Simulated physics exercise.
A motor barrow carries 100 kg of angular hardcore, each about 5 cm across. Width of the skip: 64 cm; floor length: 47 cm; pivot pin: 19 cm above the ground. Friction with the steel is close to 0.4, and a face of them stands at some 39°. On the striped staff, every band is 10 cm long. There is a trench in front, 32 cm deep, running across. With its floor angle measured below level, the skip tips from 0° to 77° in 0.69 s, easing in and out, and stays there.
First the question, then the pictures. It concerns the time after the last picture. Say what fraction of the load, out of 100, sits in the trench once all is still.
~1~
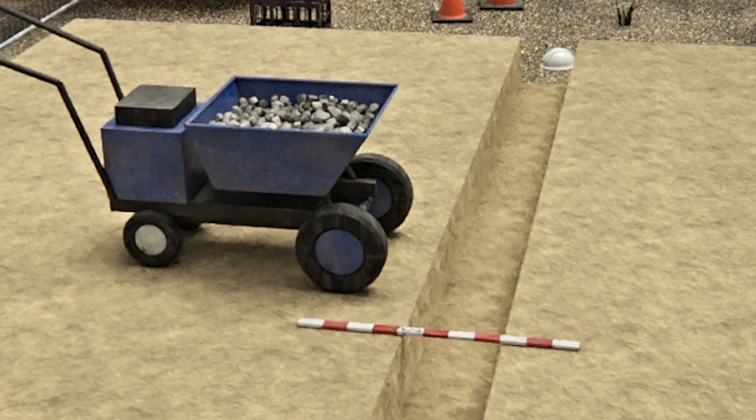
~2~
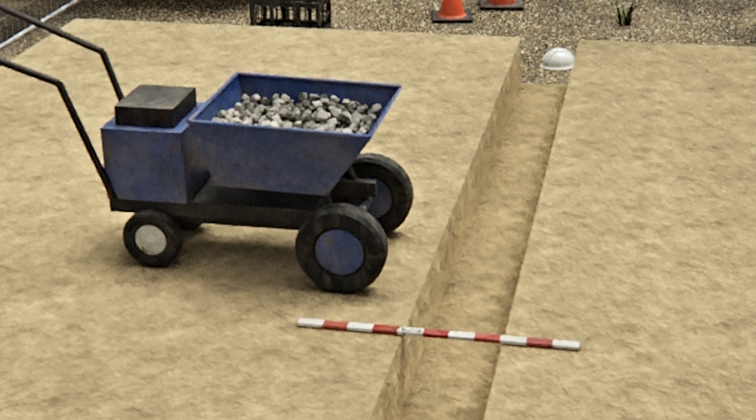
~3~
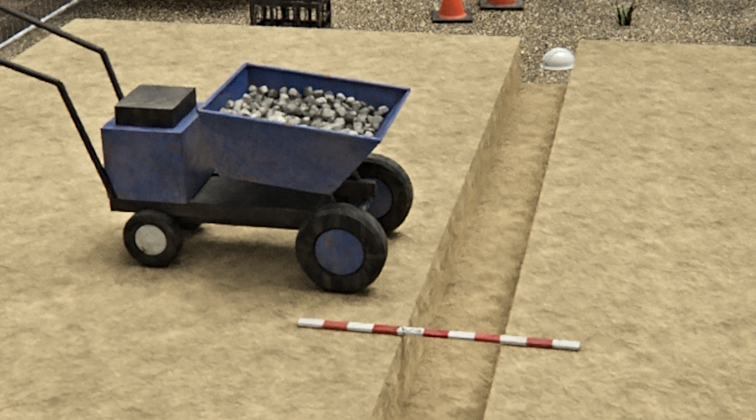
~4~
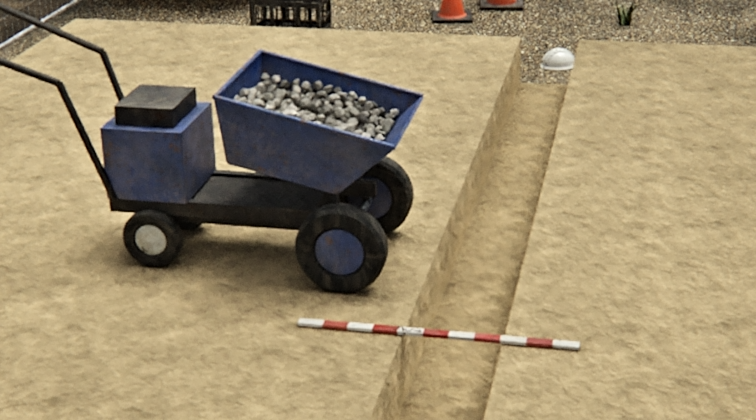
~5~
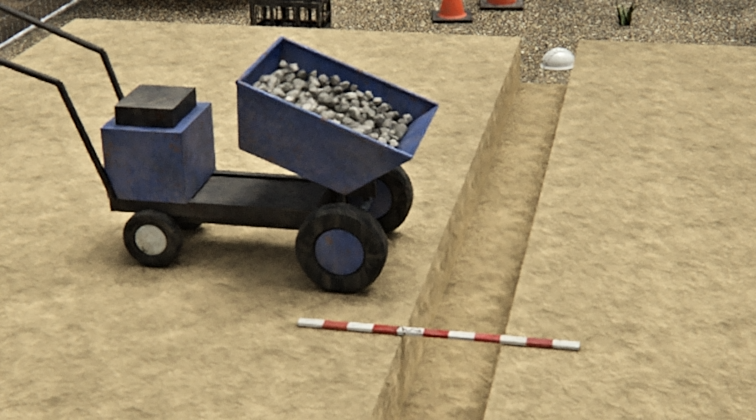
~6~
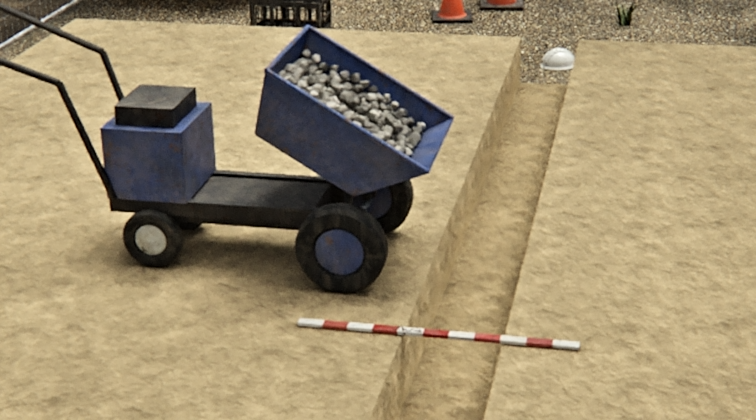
About 57 out of 100.
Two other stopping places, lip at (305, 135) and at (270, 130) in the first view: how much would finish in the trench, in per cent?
It comes to about 100 and 75 in a hundred.
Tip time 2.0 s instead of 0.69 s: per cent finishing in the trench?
In that case some 80 per cent.
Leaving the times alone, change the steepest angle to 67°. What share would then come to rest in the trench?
It would be near 30 per cent.
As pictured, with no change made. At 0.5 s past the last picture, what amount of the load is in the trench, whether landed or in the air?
By then, around 15 percent.
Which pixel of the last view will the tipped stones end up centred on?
Around (514, 306).
Then, 0.2 s after the last picture the floor is at 65°, 100 % in the skip; the foremost stones are at (457, 202).
Then, 0.5 s after the last picture the floor is at 77°, 68 % in the skip, 14 % in the trench, 18 % past the trench; the foremost stones are at (561, 287).
Then, 0.8 s after the last picture the floor is at 77°, 22 % in the skip, 32 % in the trench, 46 % past the trench; the foremost stones are at (729, 287).
Then, 2.8 s after the last picture the floor is at 77°, 0 % in the skip, 57 % in the trench, 43 % past the trench; the foremost stones are past the picture's edge.
